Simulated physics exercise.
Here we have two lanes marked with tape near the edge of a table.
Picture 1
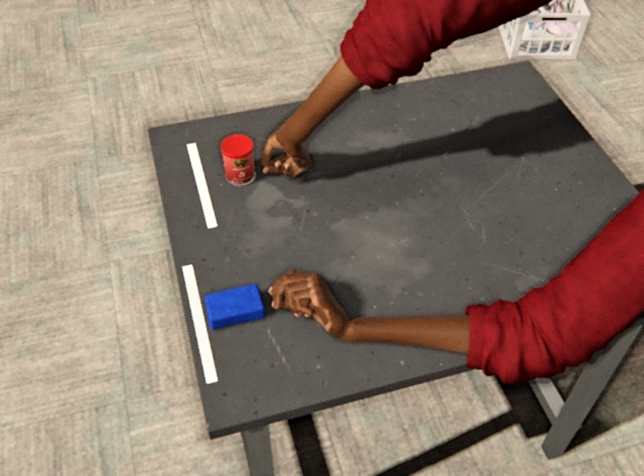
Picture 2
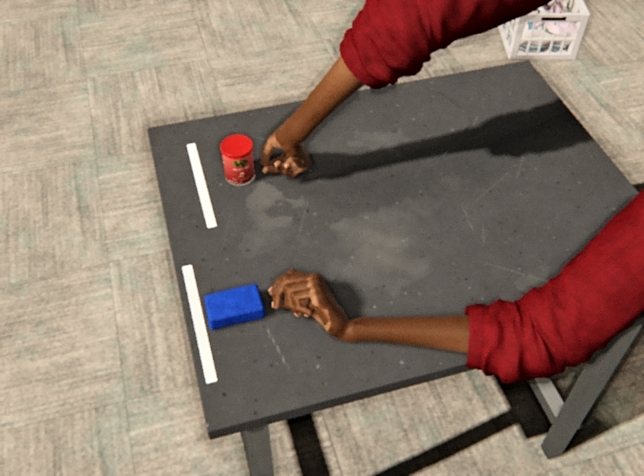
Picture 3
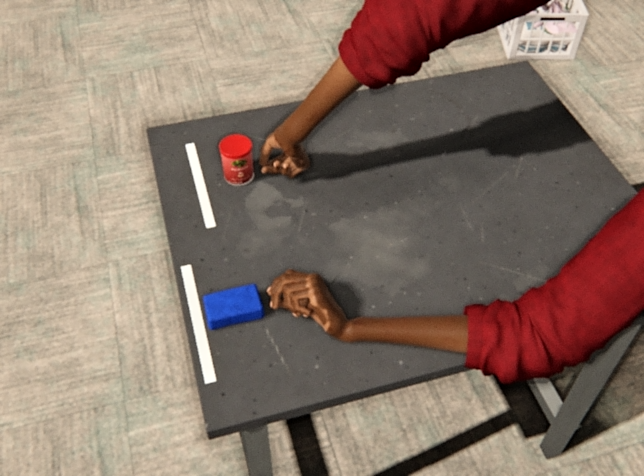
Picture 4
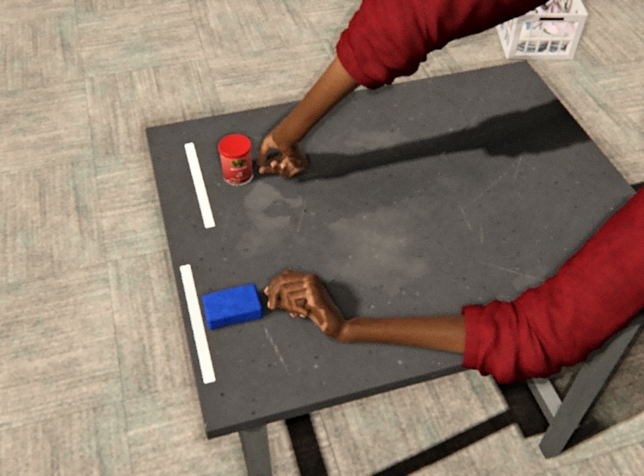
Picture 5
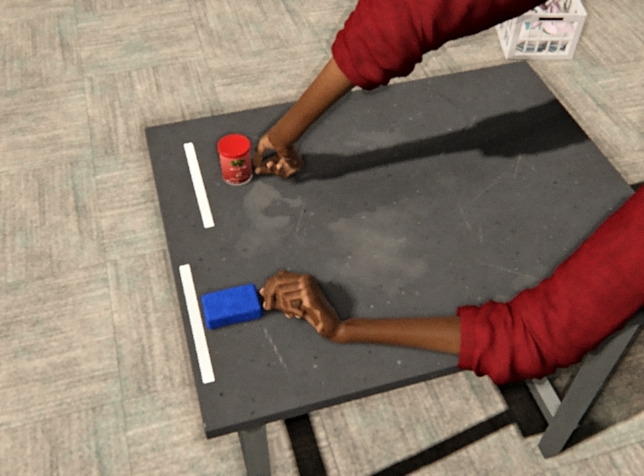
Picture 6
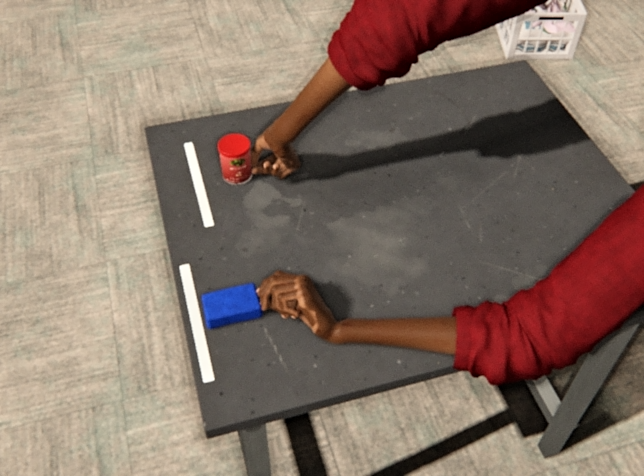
The clip shows two red-sleeved arms reaching over a dark table with white strips, one hand beside a red tin and the other beside a blue sponge. Both hands edge slightly left, while the objects barely move.
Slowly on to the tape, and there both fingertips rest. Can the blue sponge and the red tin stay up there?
As it turns out, the blue sponge goes over the edge and the red tin stays on the table.
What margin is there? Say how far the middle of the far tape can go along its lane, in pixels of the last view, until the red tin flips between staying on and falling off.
About 20 pixels left.
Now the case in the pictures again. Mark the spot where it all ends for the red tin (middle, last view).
Roughly at (176, 171).
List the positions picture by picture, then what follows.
Blue sponge (235, 306); red tin (239, 161), in the first frame.
Red tin (238, 161), in the second frame.
Blue sponge (233, 306), in the third frame.
Red tin (236, 161), in the fourth frame.
Blue sponge (232, 306), in the fifth frame.
Blue sponge (232, 306); red tin (236, 160), in the sixth frame.
Then, 1.04 s on from there, blue sponge turned 69° from its first pose near (159, 348); red tin displaced well along near (176, 172).
Then, 1.38 s on from there, blue sponge at the bottom; red tin displaced well along near (175, 172).
In the end, the blue sponge falls off the table; the red tin remains on top, near (175, 171).
